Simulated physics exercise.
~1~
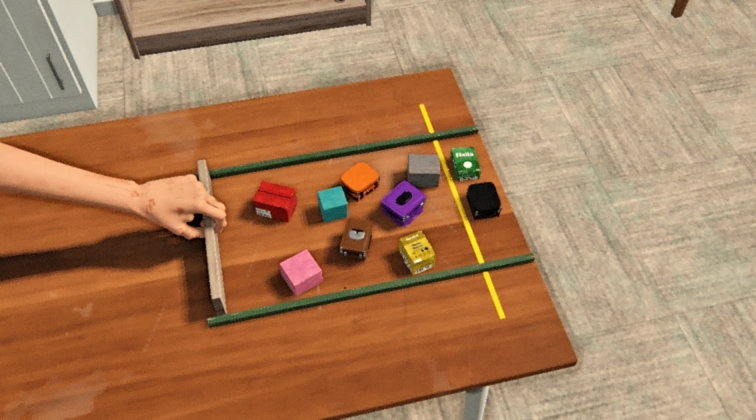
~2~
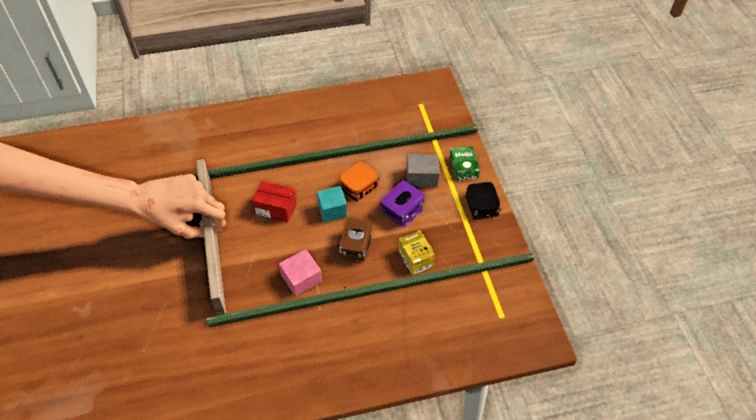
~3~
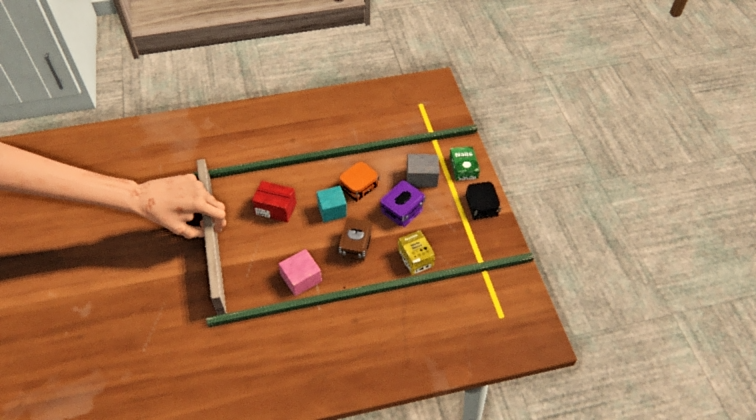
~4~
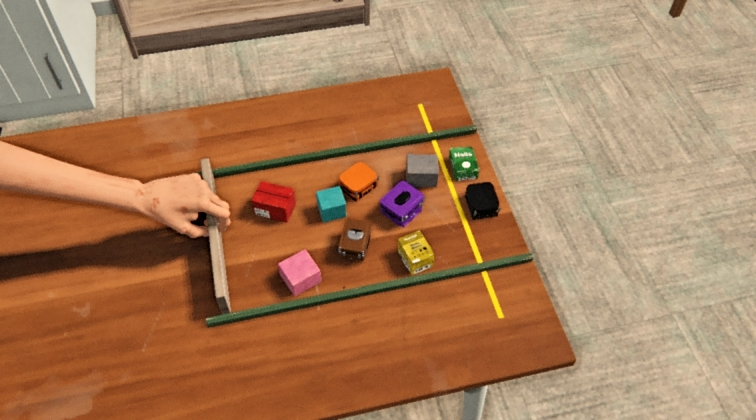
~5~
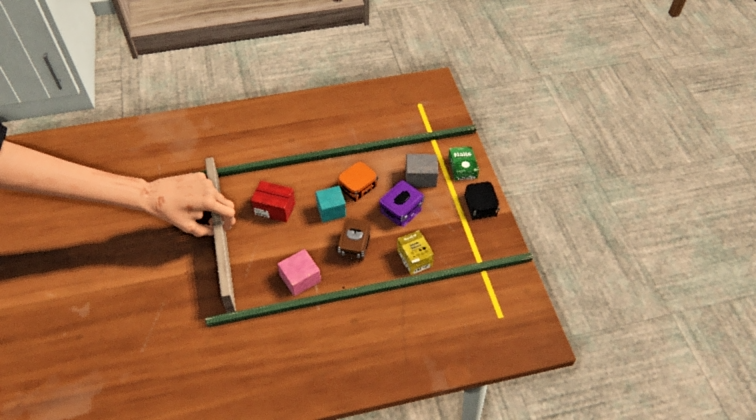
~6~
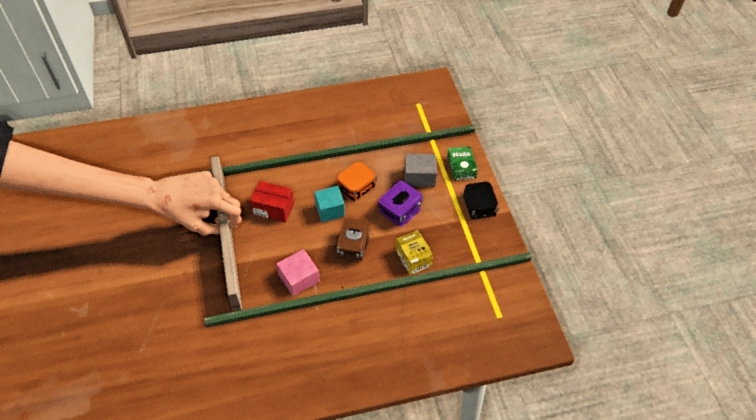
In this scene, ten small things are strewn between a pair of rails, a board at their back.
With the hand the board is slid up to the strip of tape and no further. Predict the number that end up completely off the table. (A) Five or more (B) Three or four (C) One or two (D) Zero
B.
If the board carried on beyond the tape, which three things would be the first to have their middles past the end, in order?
Green box, grey block, black case.
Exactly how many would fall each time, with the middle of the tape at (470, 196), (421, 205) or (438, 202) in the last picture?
The counts: 6, 1 and 2.
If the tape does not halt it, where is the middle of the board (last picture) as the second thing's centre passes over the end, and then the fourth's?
First about (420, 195), next about (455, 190).
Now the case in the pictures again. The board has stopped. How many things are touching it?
Result: 4 in all.
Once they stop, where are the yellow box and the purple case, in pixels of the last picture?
Going in order, first (514, 233) and next (494, 186).
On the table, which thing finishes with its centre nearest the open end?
The orange case.
Soon after, none off yet; black case at rest near (480, 201); green box at rest near (462, 163); grey block at rest near (420, 171).
After that, none off yet; black case at rest near (480, 201); green box displaced about its own width near (482, 160); grey block displaced about its own width near (457, 164).
In the end, the number that fall off is three or four; gone, grey block, green box and black case.
